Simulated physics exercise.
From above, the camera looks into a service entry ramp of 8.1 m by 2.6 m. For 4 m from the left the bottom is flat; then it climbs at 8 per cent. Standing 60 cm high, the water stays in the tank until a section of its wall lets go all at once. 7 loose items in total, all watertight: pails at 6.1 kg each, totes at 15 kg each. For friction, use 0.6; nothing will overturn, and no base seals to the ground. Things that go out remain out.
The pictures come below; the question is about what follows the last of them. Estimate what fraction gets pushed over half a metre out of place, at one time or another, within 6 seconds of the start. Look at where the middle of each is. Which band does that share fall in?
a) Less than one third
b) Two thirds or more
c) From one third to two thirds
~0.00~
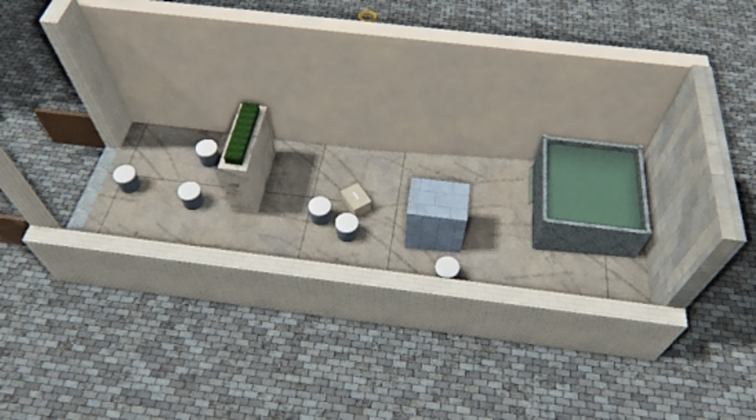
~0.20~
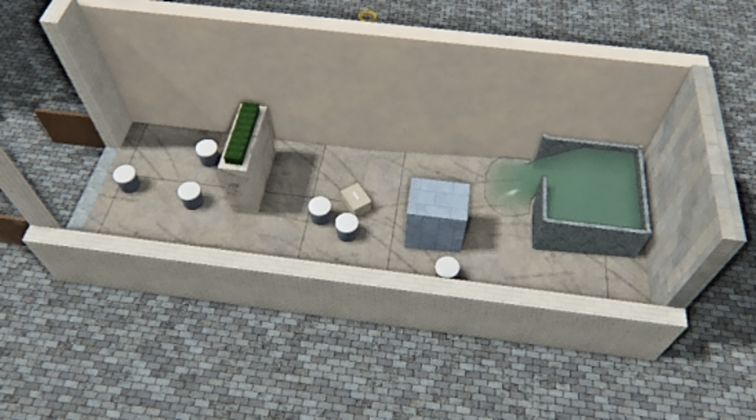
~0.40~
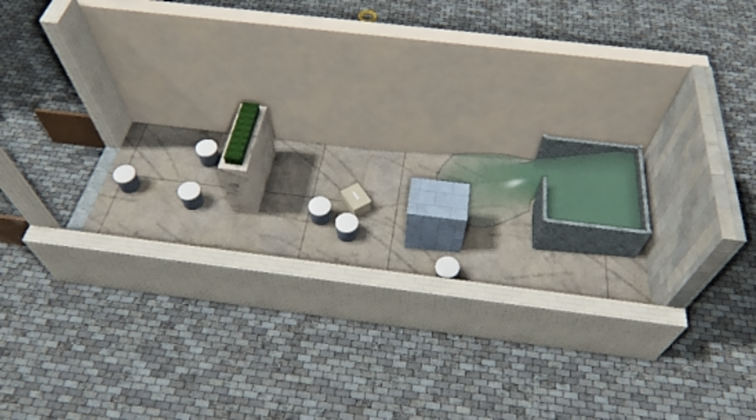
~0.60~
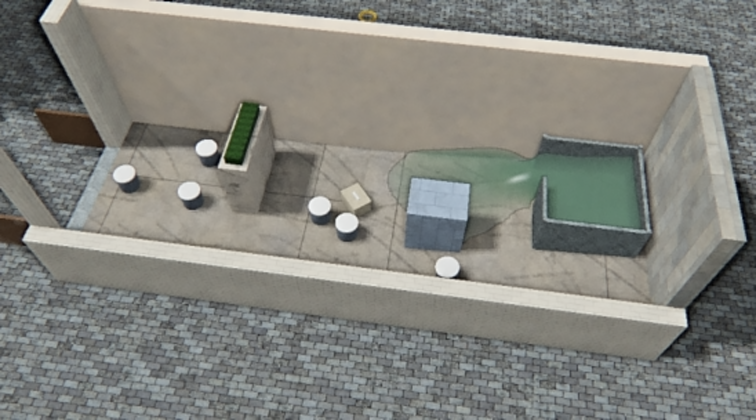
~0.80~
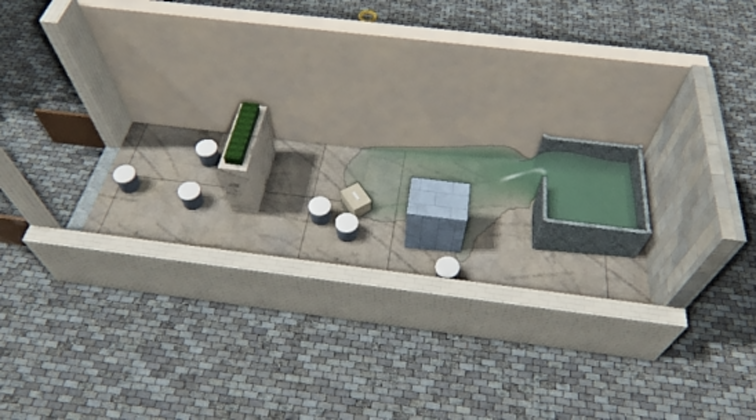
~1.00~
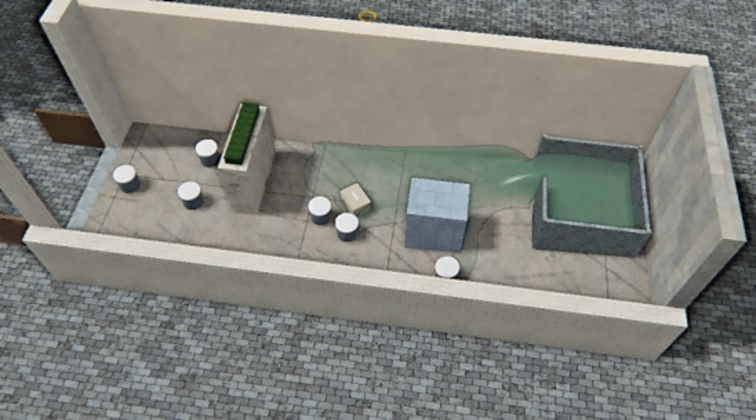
Option a: Less than one third.
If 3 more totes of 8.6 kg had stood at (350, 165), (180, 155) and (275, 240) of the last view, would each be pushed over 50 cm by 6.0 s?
Beyond, within, beyond.
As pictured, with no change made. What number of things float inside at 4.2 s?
That would be 1 of them.
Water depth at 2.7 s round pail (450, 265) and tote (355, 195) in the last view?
About 1 and 10 cm.
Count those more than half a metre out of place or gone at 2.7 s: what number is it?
Count then: 2.
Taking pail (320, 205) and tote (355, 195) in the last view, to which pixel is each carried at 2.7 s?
I'd say close to (256, 257) and close to (281, 254).
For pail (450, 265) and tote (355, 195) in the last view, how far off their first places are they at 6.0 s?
In turn: 0 cm, 100 cm.
After 1.4 s 0 of 7 are over 50 cm from their spots; 0 afloat.
After 2.7 s 2 of 7 are over 50 cm from their spots; 1 afloat.
After 4.2 s 2 of 7 are over 50 cm from their spots; 1 afloat.
After 6.0 s 2 of 7 are over 50 cm from their spots, and 2 have been at some point; 0 afloat.
